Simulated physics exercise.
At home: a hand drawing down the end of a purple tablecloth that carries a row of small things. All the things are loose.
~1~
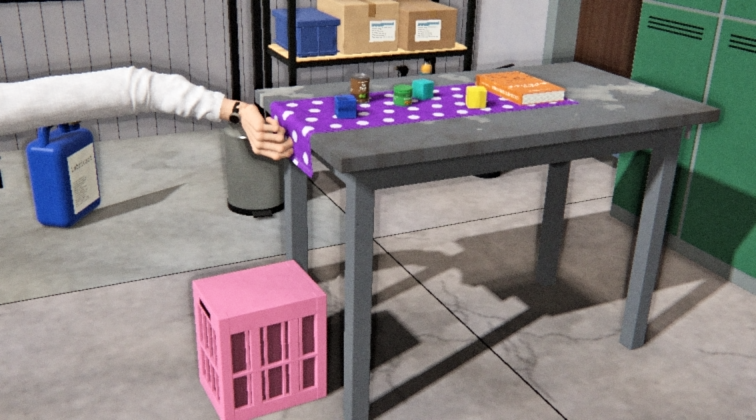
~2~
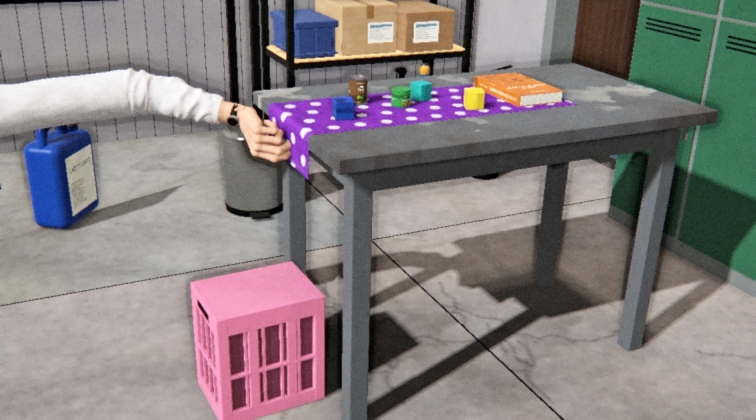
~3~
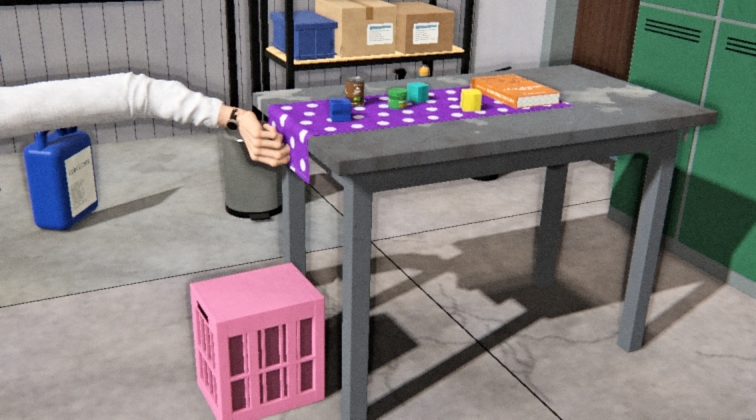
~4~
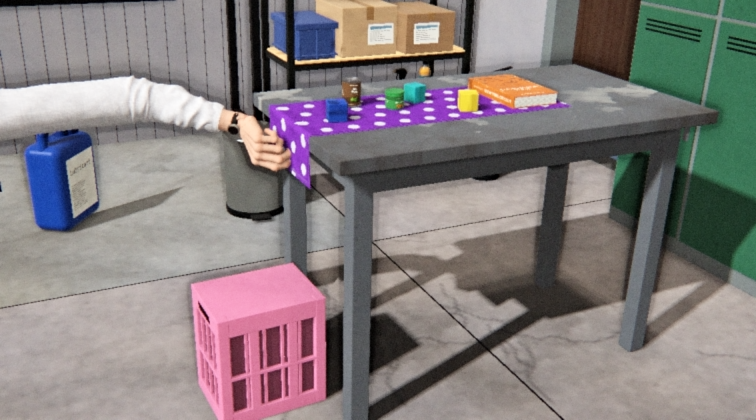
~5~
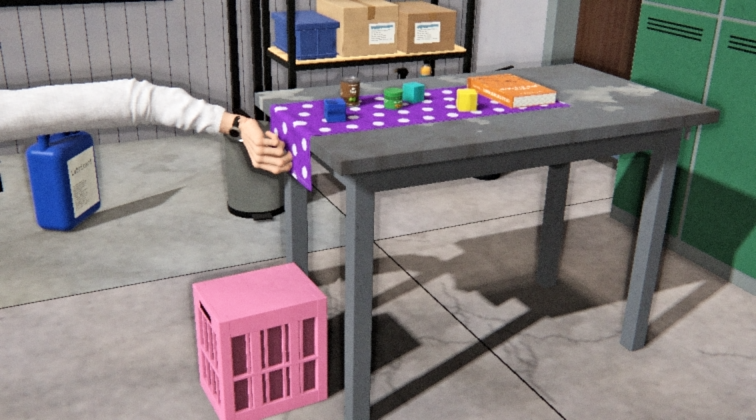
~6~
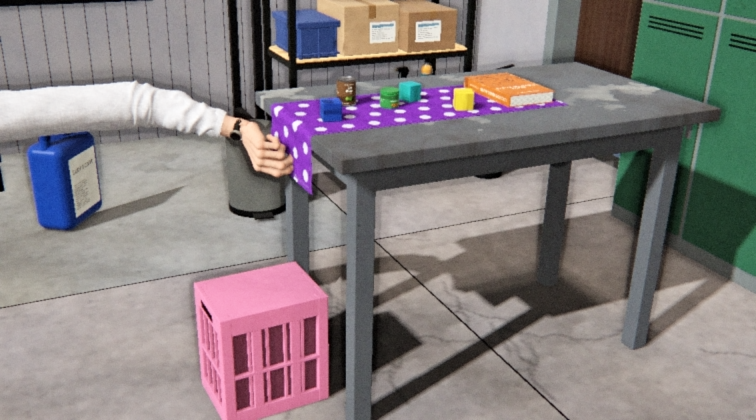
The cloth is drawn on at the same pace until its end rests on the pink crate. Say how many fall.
The answer is three.
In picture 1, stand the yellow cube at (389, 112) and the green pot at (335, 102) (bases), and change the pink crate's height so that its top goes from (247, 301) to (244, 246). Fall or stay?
The yellow cube does not fall, the green pot drops off.
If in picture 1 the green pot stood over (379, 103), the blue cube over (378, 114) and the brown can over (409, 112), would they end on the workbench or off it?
The green pot goes over, the blue cube drops off, the brown can goes over.
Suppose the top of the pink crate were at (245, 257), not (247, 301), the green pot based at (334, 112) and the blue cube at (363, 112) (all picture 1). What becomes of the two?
The green pot drops off; the blue cube drops off.
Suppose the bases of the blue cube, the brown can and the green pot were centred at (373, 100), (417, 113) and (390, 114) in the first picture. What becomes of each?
The blue cube drops off; the brown can goes over; the green pot tumbles off.
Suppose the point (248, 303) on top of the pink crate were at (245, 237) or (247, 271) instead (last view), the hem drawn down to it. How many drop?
Then 1 and 2.
Early on, hem near (290, 244); blue cube and brown can gone.
Midway, hem on the crate; blue cube and brown can gone.
Finally, hem on the crate; blue cube, brown can and green pot gone. Over the edge go three.
